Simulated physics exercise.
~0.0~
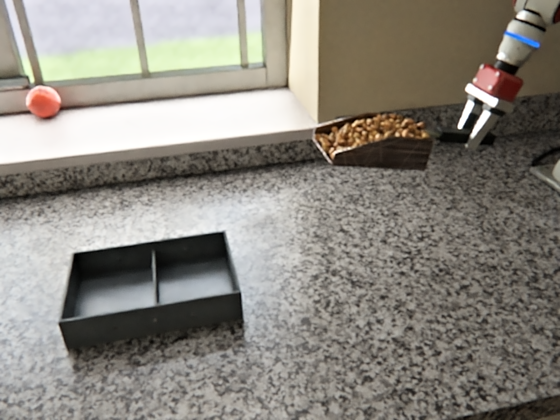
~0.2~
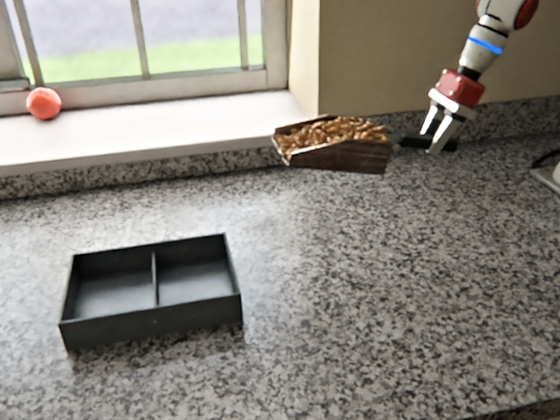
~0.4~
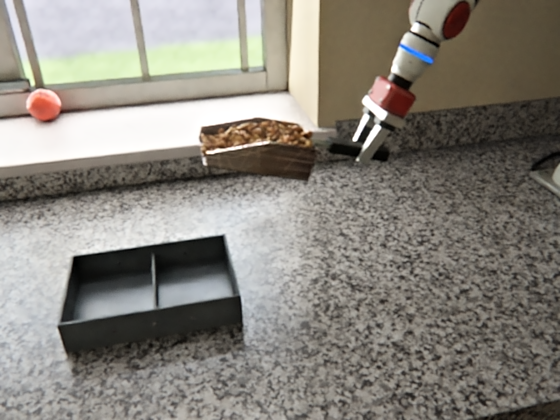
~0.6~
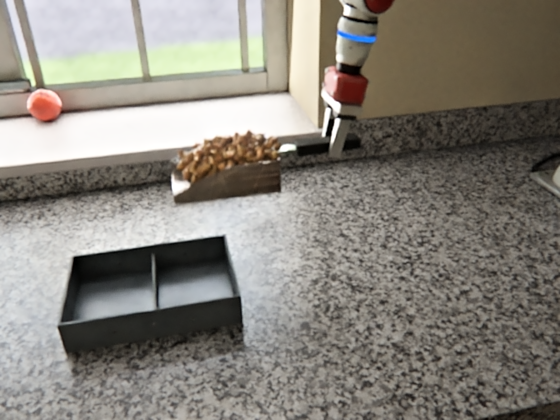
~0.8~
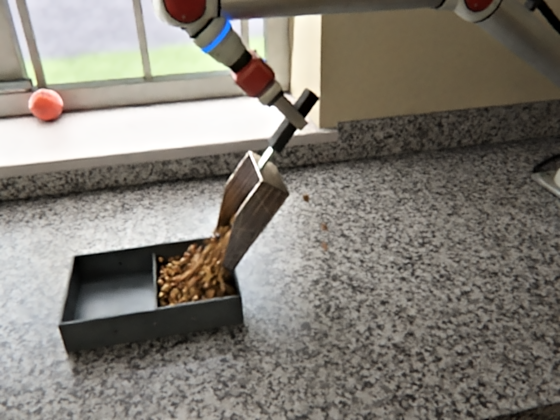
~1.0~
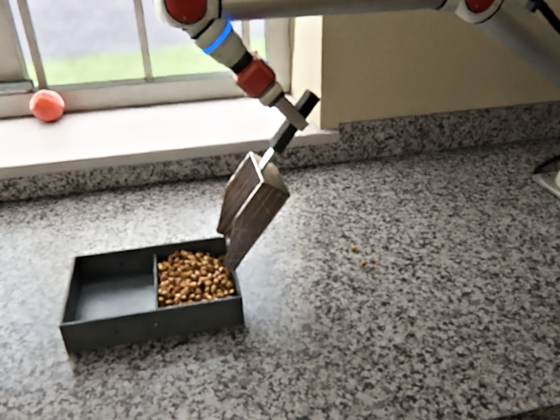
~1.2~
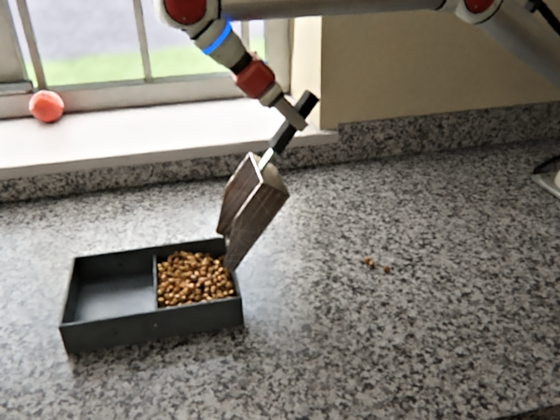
The video shows a robot arm carrying a scoop of dried beans leftward over a speckled countertop, then tipping it steeply so the beans pour into the right compartment of a dark divided tray, where they settle, leaving a few stray beans on the counter.
